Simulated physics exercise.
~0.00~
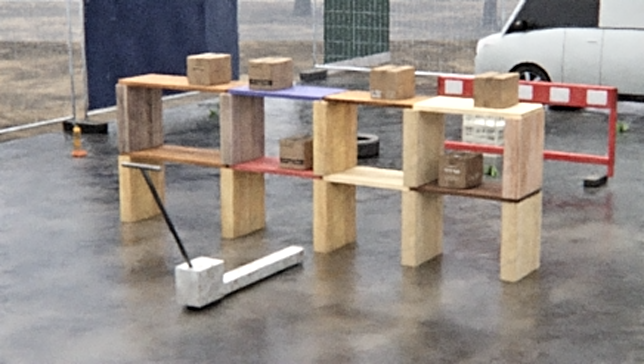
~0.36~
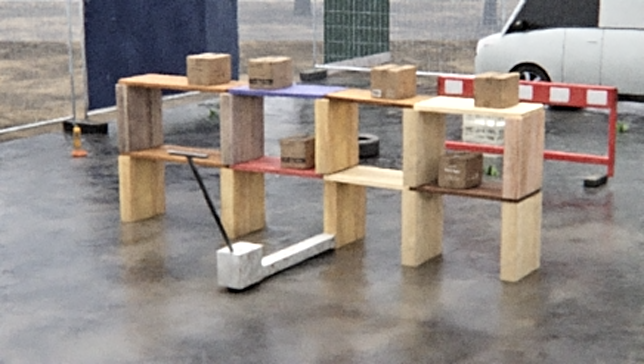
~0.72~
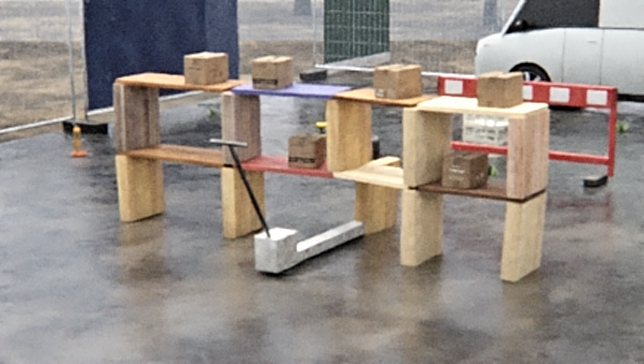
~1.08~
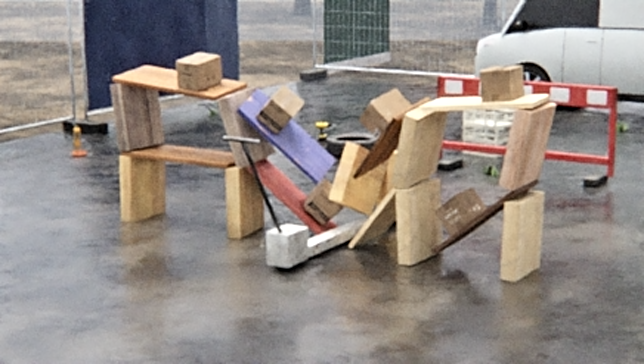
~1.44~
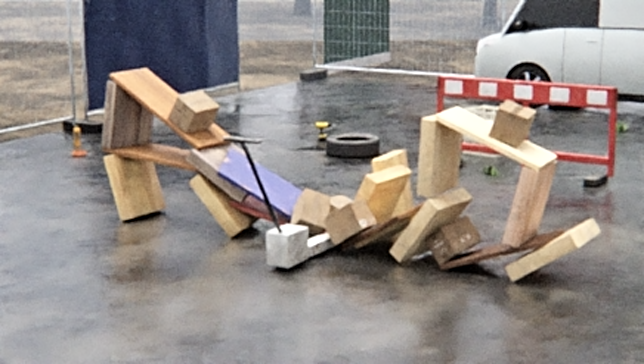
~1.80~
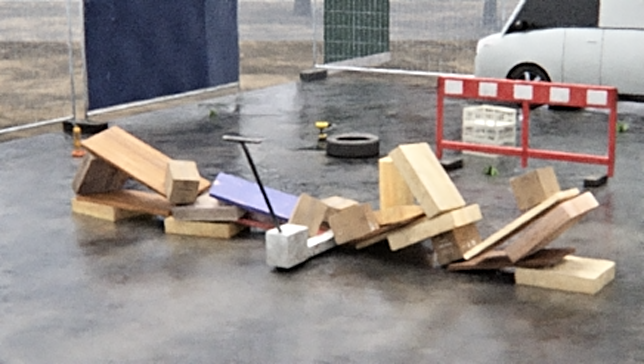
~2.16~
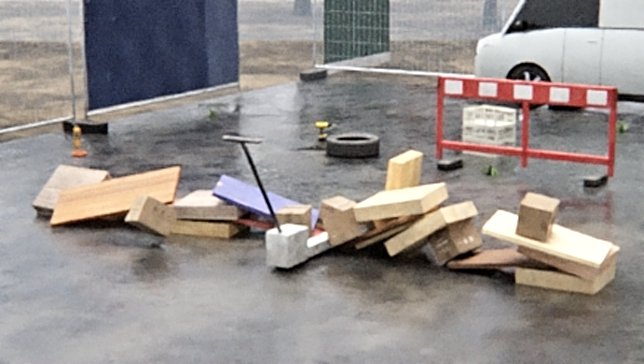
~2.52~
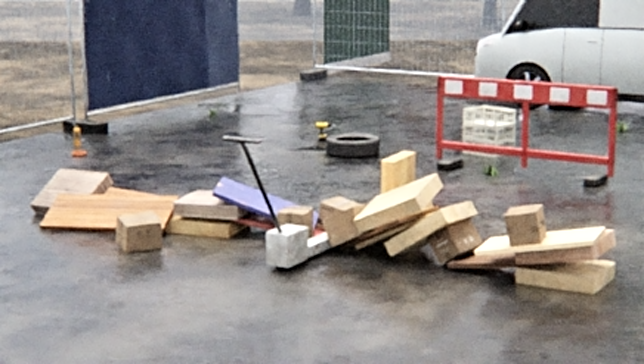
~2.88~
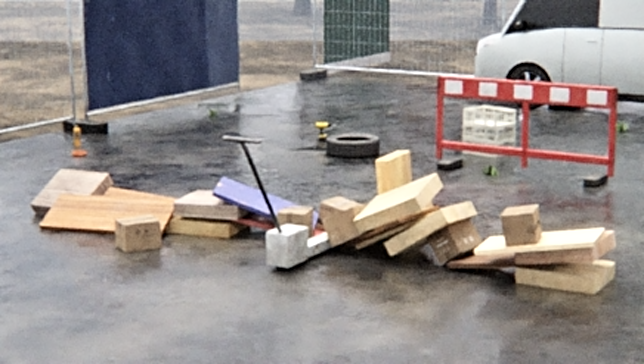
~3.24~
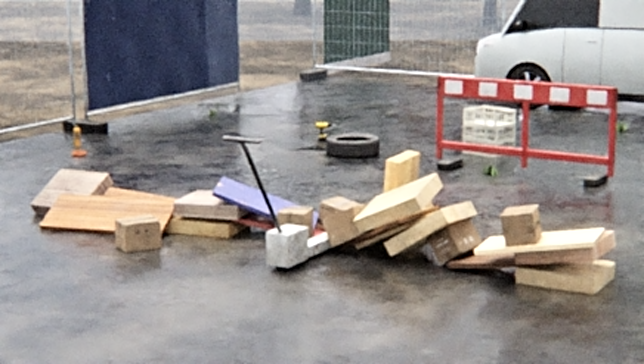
A two-tier run of boards and cartons collapses into a low heap as a jack pushes in.
